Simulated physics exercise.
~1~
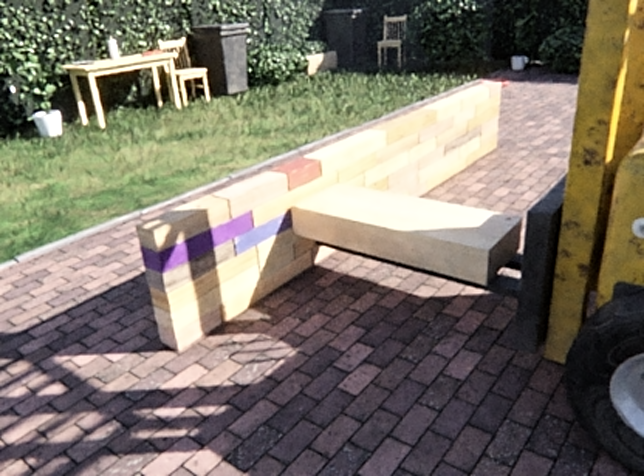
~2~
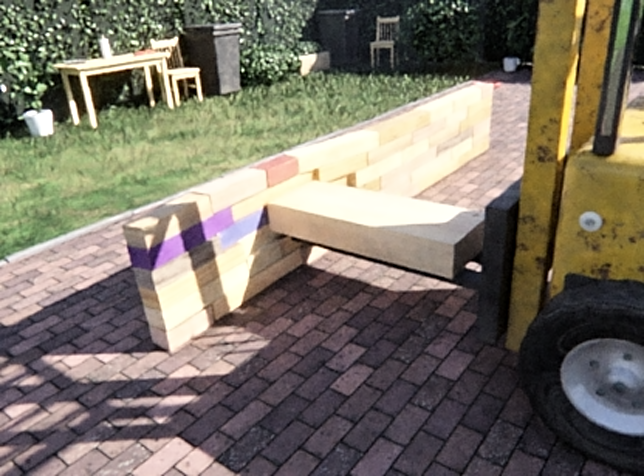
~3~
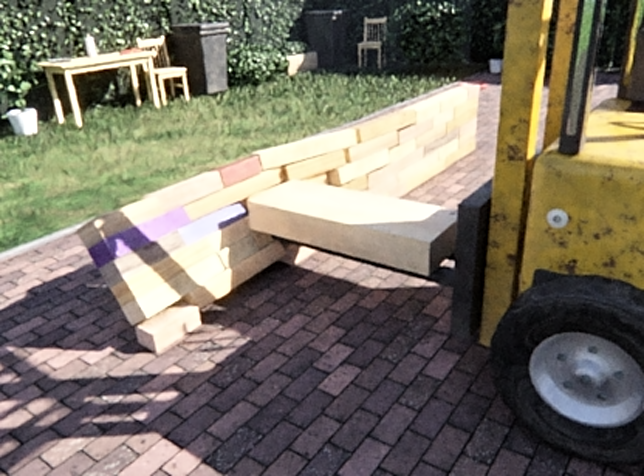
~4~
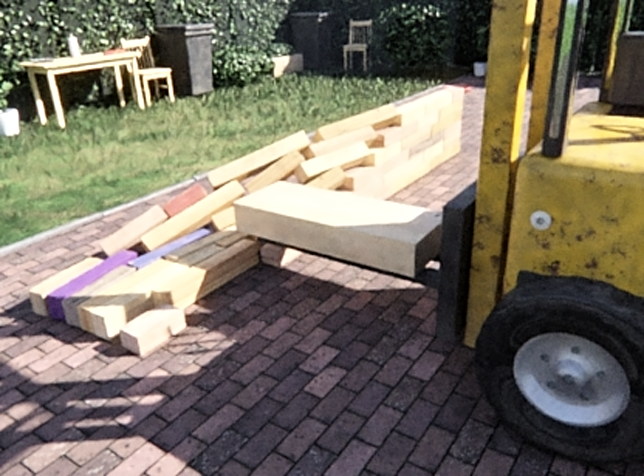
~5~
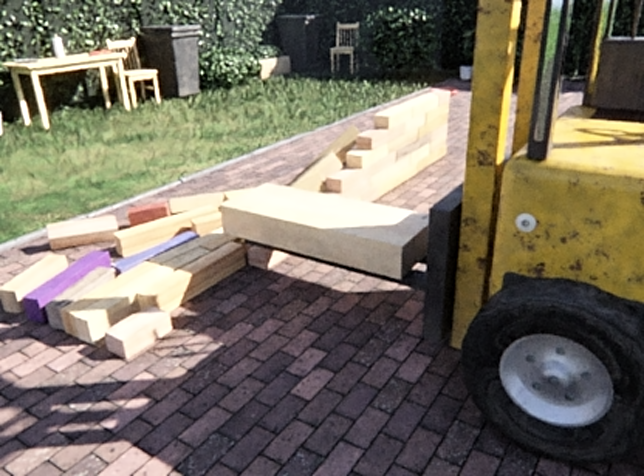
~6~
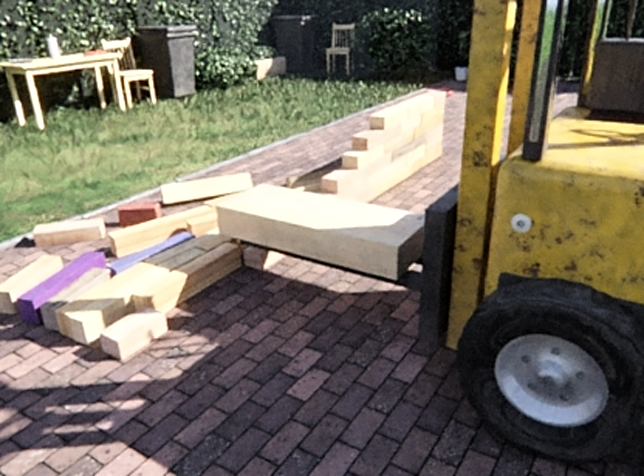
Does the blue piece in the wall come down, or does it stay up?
The blue piece comes down. It tips over with the near end of the wall and ends up lying among the fallen pieces.
